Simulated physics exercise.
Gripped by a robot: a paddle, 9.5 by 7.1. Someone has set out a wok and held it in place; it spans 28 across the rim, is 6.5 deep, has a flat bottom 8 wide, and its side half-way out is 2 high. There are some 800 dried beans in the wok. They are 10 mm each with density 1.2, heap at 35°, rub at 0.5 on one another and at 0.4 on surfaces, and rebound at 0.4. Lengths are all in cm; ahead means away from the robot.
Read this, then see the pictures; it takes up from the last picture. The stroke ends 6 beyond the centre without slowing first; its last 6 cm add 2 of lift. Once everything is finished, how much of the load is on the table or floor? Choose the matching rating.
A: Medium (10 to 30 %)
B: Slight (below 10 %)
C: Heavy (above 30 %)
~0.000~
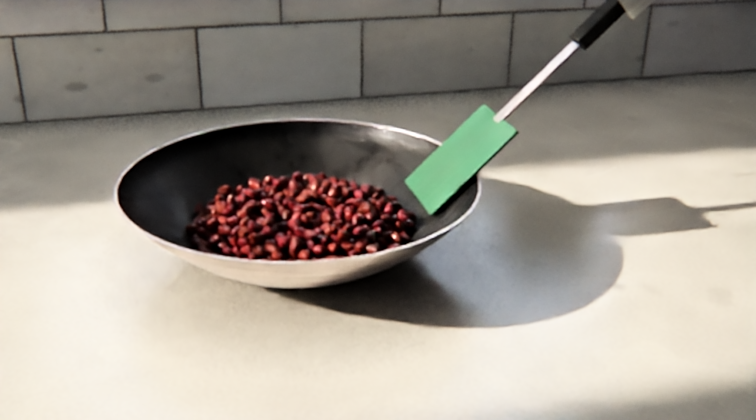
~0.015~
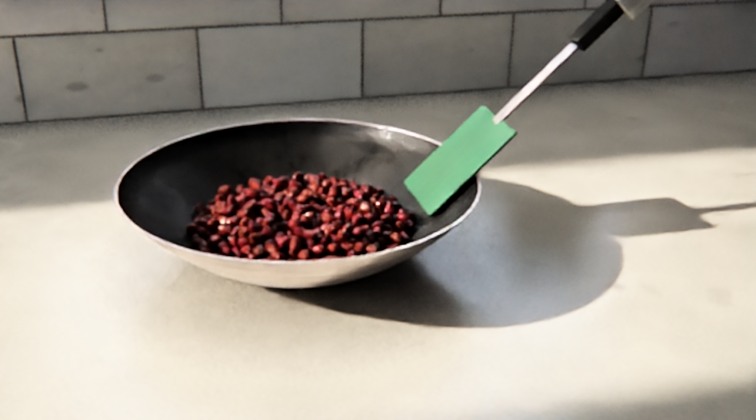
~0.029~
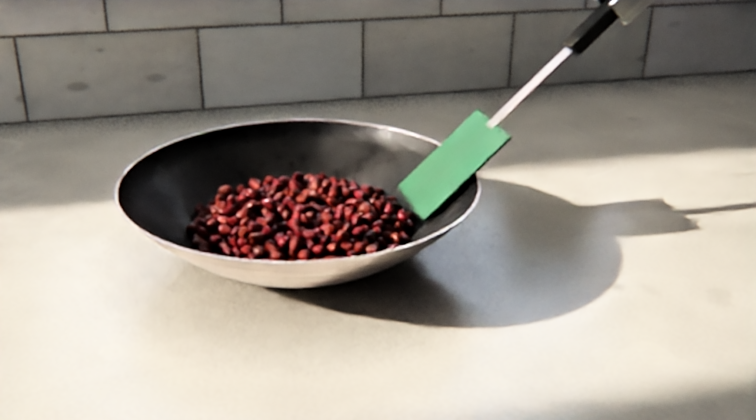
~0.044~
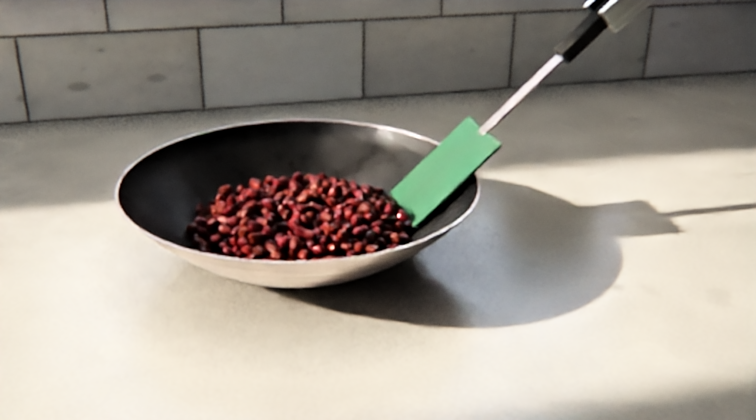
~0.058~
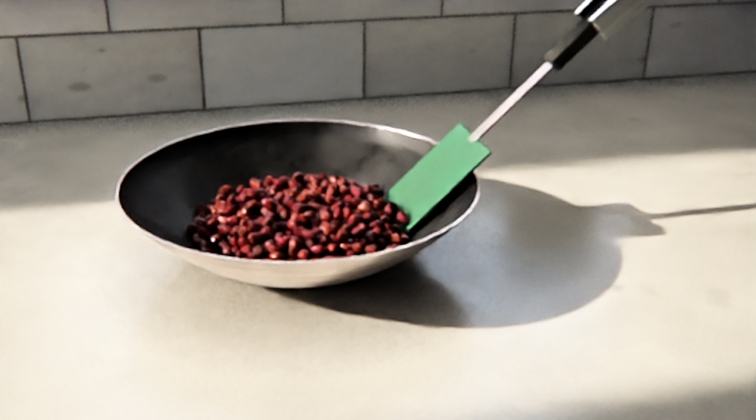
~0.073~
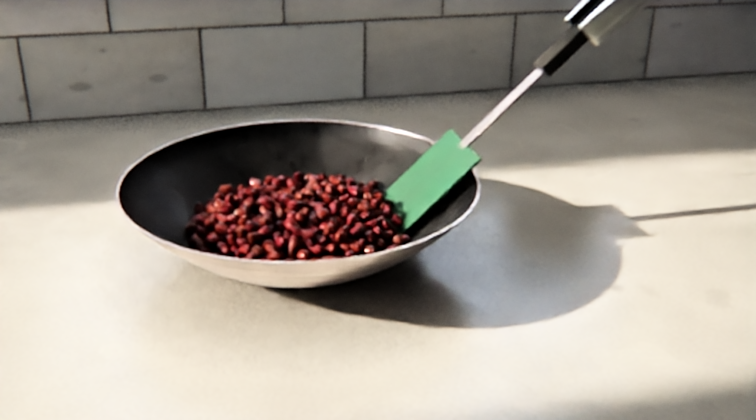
(B) Slight (below 10 %).
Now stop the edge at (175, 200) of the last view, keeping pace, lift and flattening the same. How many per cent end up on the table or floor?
I'd estimate about 30 per cent.
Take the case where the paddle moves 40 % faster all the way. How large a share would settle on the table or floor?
Estimated share: Some 5 %.
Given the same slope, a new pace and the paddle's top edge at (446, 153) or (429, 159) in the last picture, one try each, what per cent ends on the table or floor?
About 10 and 20 percent.
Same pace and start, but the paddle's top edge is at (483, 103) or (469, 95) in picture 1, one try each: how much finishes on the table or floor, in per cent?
Around 5 per cent, then around 5 per cent.
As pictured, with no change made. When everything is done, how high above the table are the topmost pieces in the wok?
It reaches roughly 8.5 cm.
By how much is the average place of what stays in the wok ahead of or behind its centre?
I'd say close to 5.0 cm toward the front.
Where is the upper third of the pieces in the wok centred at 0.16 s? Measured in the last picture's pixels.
Near (235, 216).
After 0.16 s, sloping 43°, highest piece 6 above the table; 805 in the wok.
After 0.24 s, sloping 43°, highest piece 8 above the table; 804 in the wok, 1 on the blade or in flight.
After 0.49 s, sloping 43°, highest piece 8 above the table; 795 in the wok, 10 on the table or floor.
After 1.54 s, sloping 43°, highest piece 8 above the table; 795 in the wok, 10 on the table or floor.
In the end, 795 in the wok, 10 on the table or floor. That is 1 % on the table or floor.
